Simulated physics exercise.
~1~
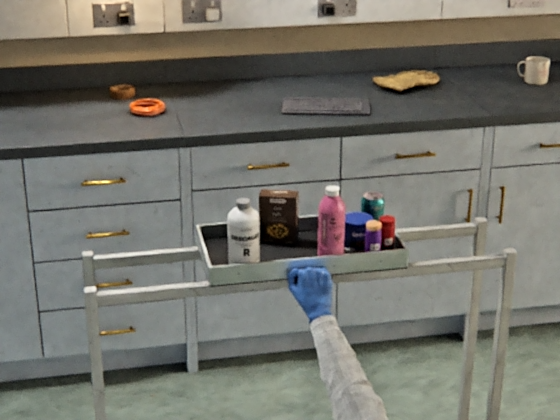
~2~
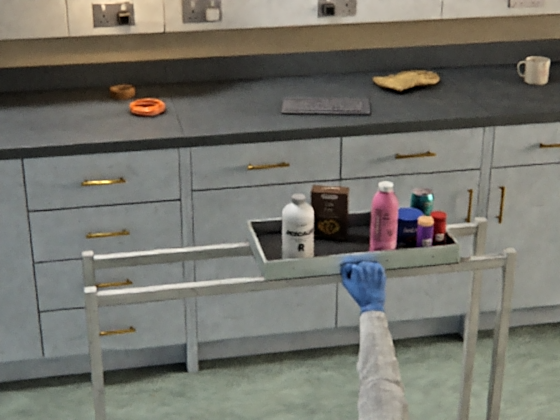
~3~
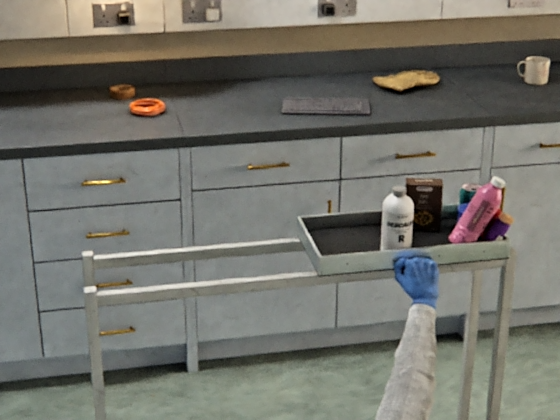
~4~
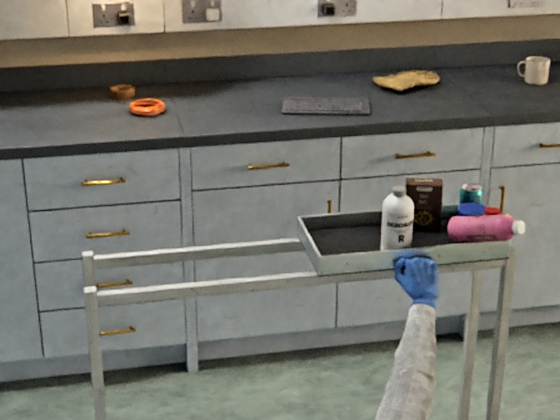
Pink bottle toppling onto its side as a blue-gloved hand slides a loaded tray right along rails, white bottle staying upright.
